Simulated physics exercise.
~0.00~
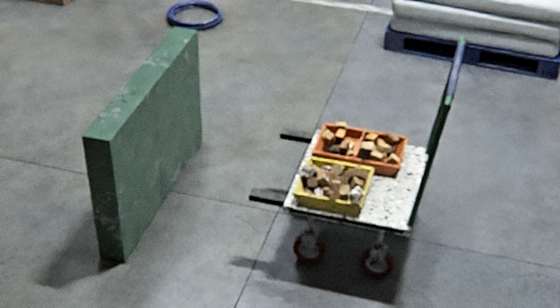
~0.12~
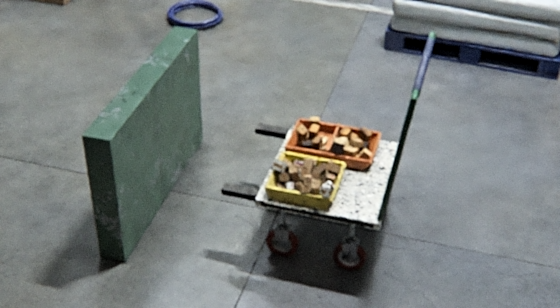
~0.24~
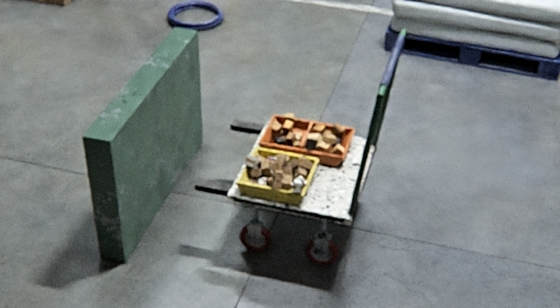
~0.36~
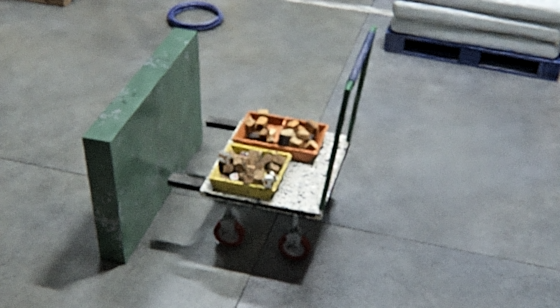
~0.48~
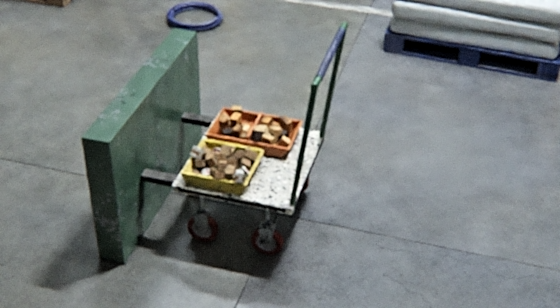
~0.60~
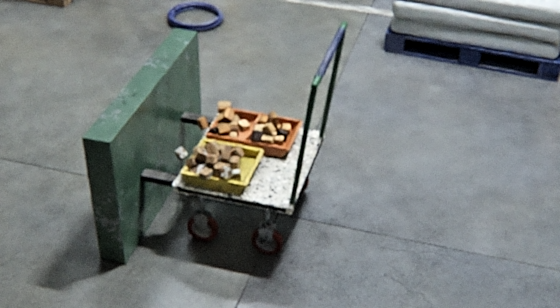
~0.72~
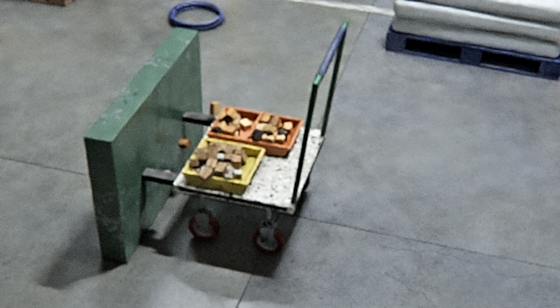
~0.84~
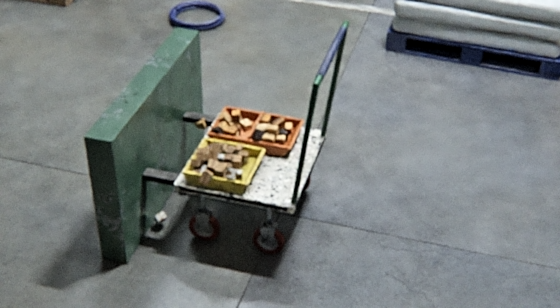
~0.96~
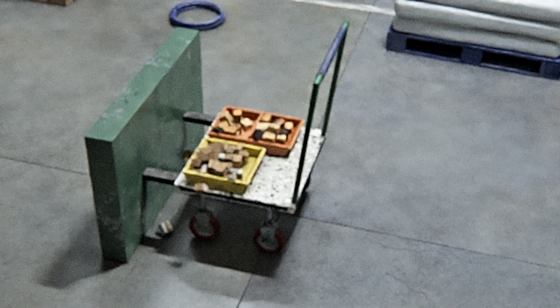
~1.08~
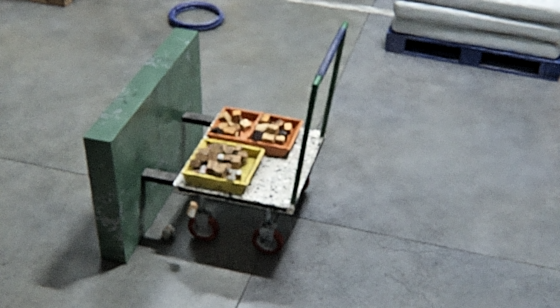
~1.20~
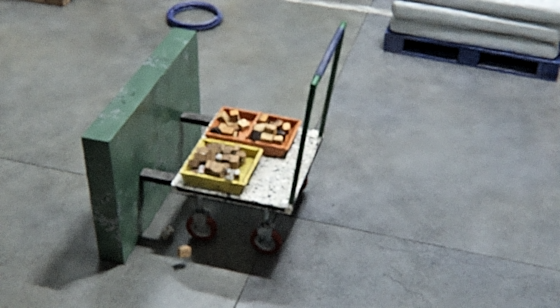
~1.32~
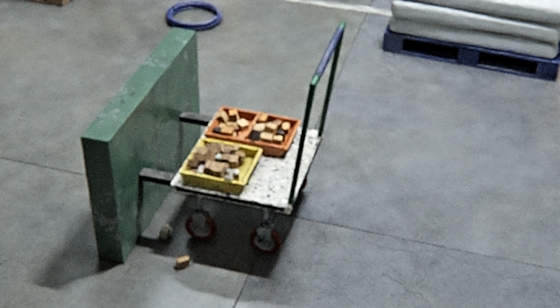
A trolley rolls left into a green wall, and a few blocks spill onto the floor.
